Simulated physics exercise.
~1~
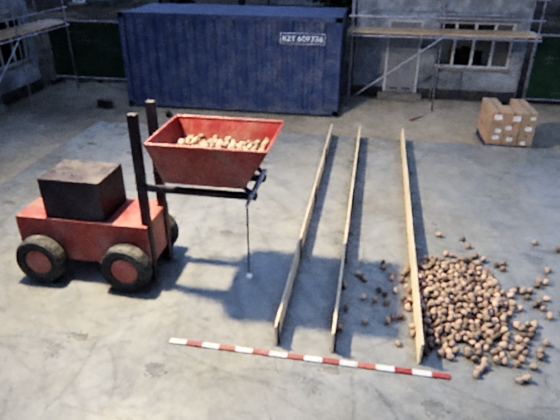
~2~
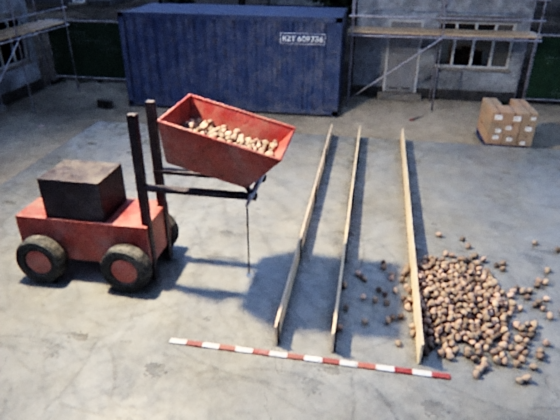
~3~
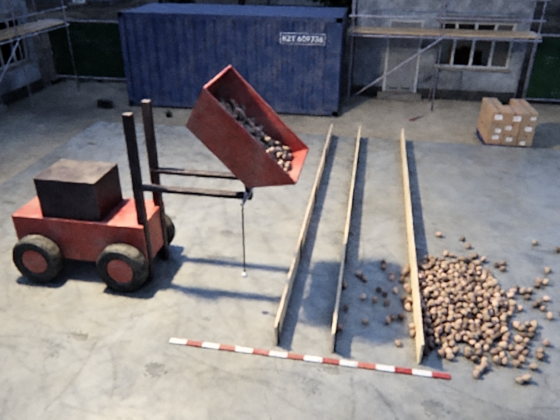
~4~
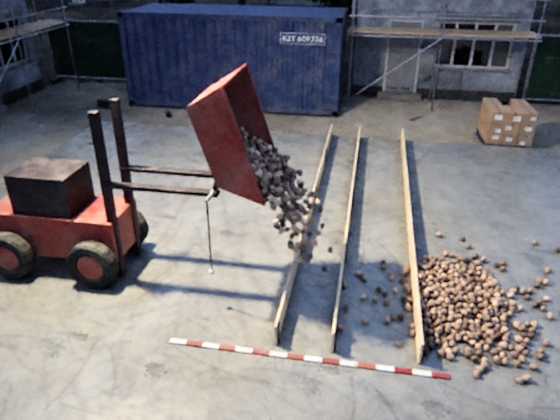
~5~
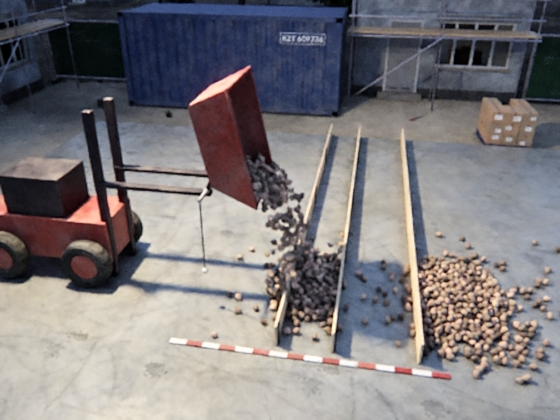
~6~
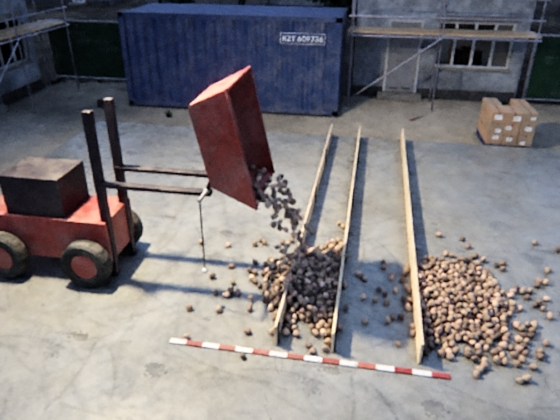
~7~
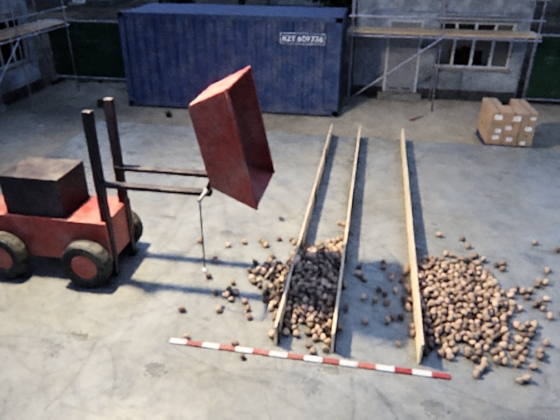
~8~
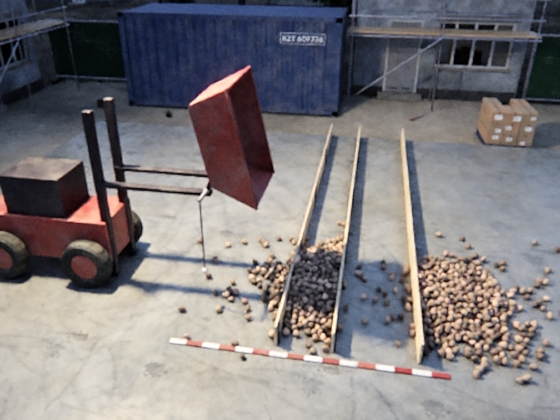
A red forklift raised and tipped its bin to the right, backed away to the left, and poured round brownish stones mostly between the two nearest planks, leaving the bin empty and some stones scattered short of them, beside the older pile at right.
